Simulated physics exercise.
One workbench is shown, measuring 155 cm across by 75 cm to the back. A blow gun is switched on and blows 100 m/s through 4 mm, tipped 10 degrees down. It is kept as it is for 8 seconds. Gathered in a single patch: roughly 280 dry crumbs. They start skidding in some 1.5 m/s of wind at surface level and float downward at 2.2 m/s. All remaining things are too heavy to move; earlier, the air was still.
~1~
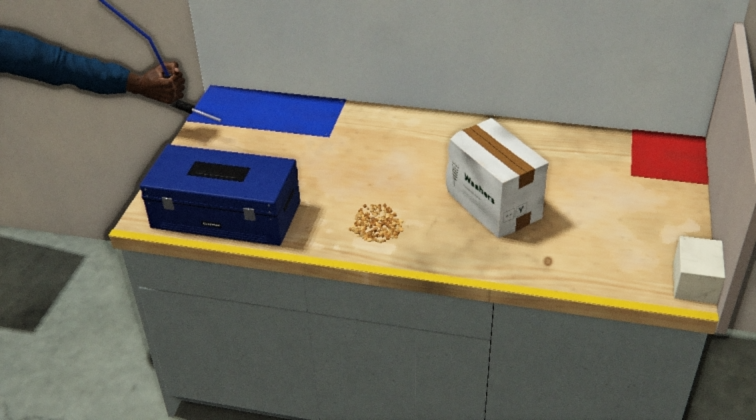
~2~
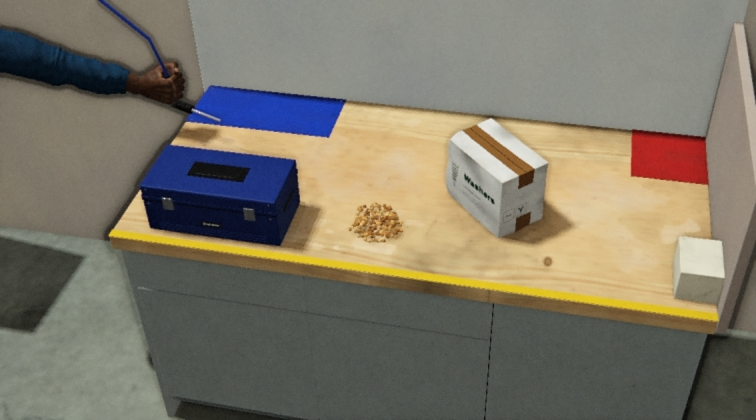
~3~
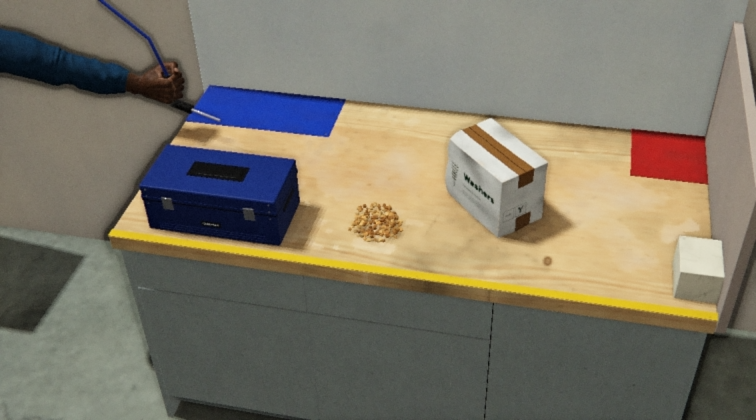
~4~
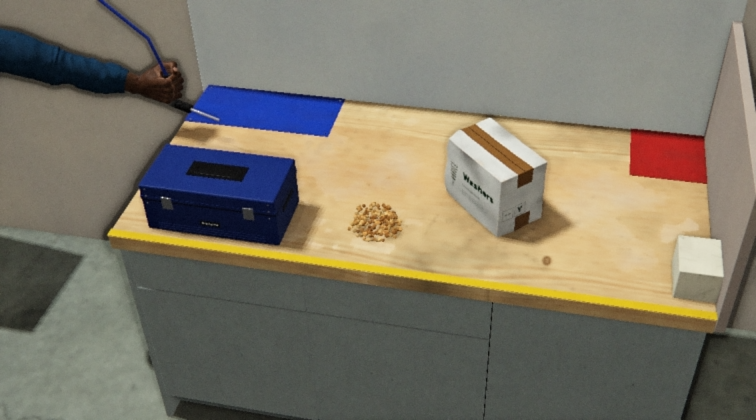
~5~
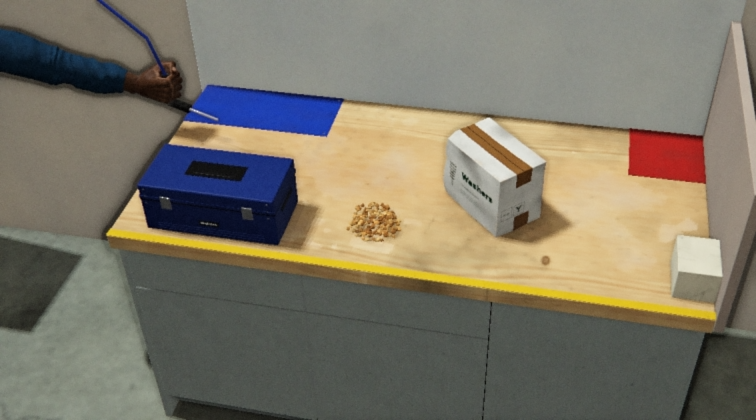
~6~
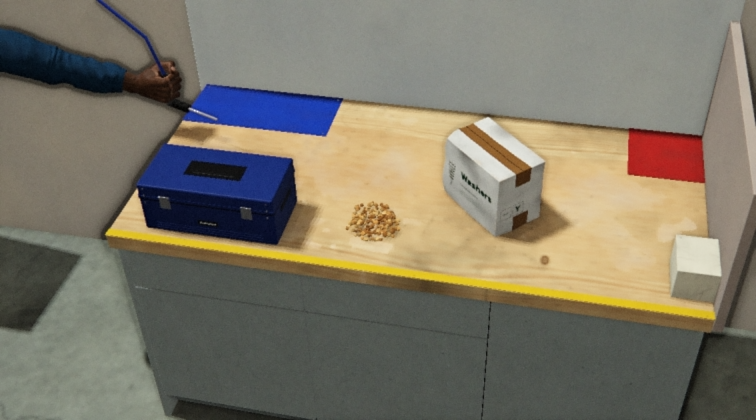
A hand and blue-sleeved forearm reach in from the left, holding a thin blue tool over a light wooden workbench with grey cabinets, seen from above and in front. A blue toolbox sits at left near a blue mat, tan crumbs lie mid-bench, and a white box with brown tape, a red mat and a small pale block occupy the right. The arm and crumbs stay still, while the view barely drifts.
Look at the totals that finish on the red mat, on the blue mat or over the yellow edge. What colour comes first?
Top colour: Yellow.
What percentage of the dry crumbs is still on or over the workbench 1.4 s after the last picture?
Near 50 per cent, more or less.
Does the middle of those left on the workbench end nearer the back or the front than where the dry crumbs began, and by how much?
Forward, by about 5 cm.
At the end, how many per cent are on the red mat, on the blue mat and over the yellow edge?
I'd put it at around 0 % for red, 0 % for blue and 70 % for yellow.
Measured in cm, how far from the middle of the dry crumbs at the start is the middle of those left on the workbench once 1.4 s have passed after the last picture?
It works out to close to 10 cm.
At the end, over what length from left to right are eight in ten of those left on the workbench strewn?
Looks like some 20 cm to me.
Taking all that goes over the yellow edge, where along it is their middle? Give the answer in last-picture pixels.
At roughly pixel (497, 290).
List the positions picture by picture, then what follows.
The middle of the dry crumbs is near (377, 225), none has stirred yet and the mouth of the blow gun is at (221, 121), in the first picture.
The middle of the dry crumbs is near (376, 223), none has stirred yet, the yellow edge is centred on (394, 276), the blue mat is centred on (267, 111) and the red mat is centred on (669, 156), in the second picture.
The middle of the dry crumbs is near (376, 222), none has stirred yet, the top of a box is at (496, 149) and the top of a toolbox is at (218, 171), in the third picture.
The middle of the dry crumbs is near (375, 222) and none has stirred yet, in the fourth picture.
The middle of the dry crumbs is near (374, 222) and none has stirred yet, in the fifth picture.
The middle of the dry crumbs is near (374, 221) and none has stirred yet, in the sixth picture.
Then, 1.4 s after the last picture, 53 % are on the move or not yet settled, 53 % are over the yellow edge, 0 % on the blue mat and 0 % on the red mat; the middle of those still in play is near (406, 254).
Then, 2.3 s after the last picture, 35 % are on the move or not yet settled, 62 % are over the yellow edge, 0 % on the blue mat and 0 % on the red mat; the middle of those still in play is near (386, 242).
Then, 4.2 s after the last picture, 28 % are on the move or not yet settled, 65 % are over the yellow edge, 0 % on the blue mat and 0 % on the red mat; the middle of those still in play is near (386, 243).
Then, 7.8 s after the last picture, at the end, 69 % are over the yellow edge, 0 % on the blue mat and 0 % on the red mat; the middle of those still in play is near (379, 241).
